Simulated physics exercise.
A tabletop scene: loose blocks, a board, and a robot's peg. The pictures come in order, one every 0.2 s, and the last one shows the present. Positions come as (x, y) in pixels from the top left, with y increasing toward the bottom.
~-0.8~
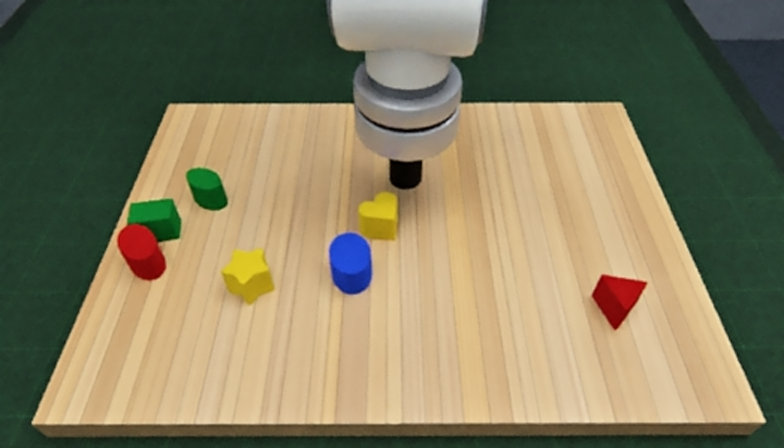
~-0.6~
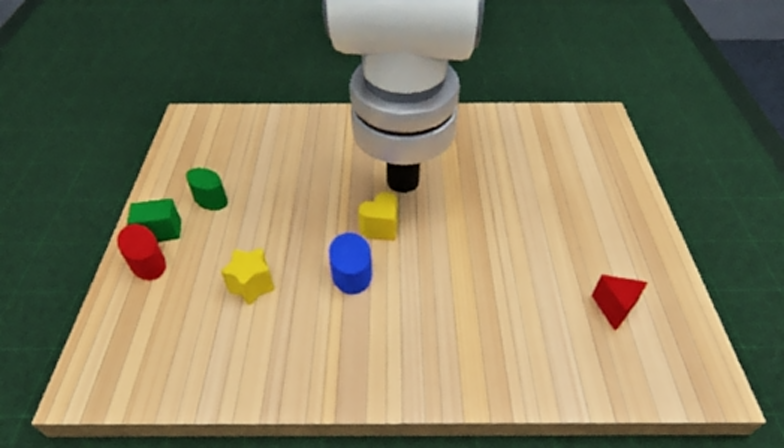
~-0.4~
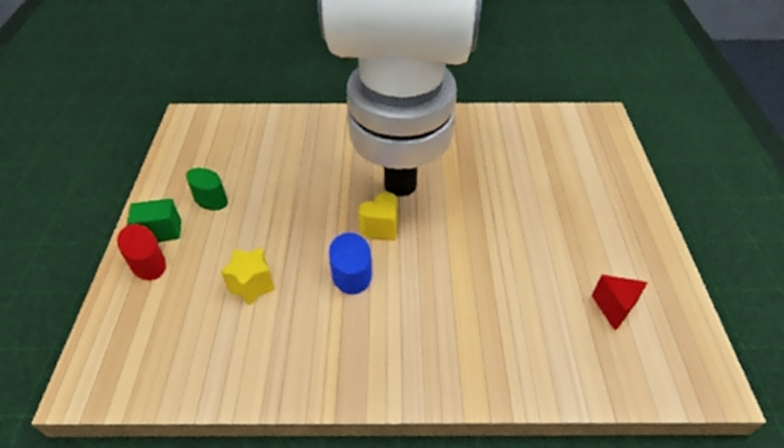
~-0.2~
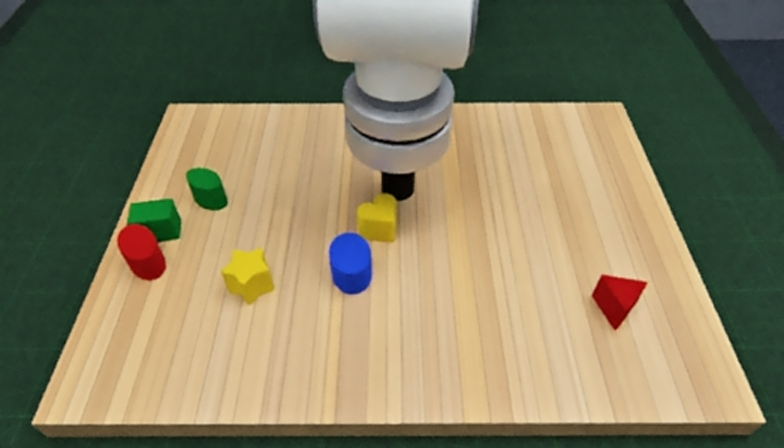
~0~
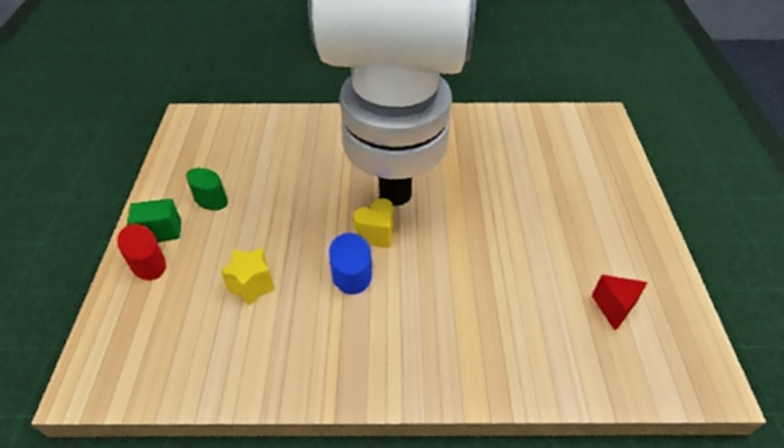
Robot arm's black peg easing down and slightly left on a wooden board, nudging a yellow heart block near a blue one.
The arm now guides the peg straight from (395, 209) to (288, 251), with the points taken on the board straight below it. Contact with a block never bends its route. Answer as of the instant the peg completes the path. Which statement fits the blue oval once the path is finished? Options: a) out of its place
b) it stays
Answer: A.
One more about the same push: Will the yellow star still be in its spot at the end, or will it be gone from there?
That one stays where it is.
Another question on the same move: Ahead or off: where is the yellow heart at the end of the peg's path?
Beside or behind, I predict.
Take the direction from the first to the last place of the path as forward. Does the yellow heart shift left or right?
Facing from start to end, it will go to the left.
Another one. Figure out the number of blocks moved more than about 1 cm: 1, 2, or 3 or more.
I think two will be displaced.
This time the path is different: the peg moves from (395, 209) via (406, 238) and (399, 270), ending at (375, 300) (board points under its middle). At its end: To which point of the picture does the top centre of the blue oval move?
The answer is (322, 259).
On the path given first. One third of the way, peg (360, 208); blue oval (342, 263), turned 30° anticlockwise; yellow heart (345, 230), turned 20° anticlockwise.
Two thirds of the way, peg (323, 222); blue oval (337, 274), turned 70° anticlockwise; yellow heart (317, 246), turned 50° anticlockwise.
At the end, peg (284, 236); yellow star still; blue oval (337, 276), turned 75° anticlockwise; yellow heart (298, 256), turned 100° anticlockwise.
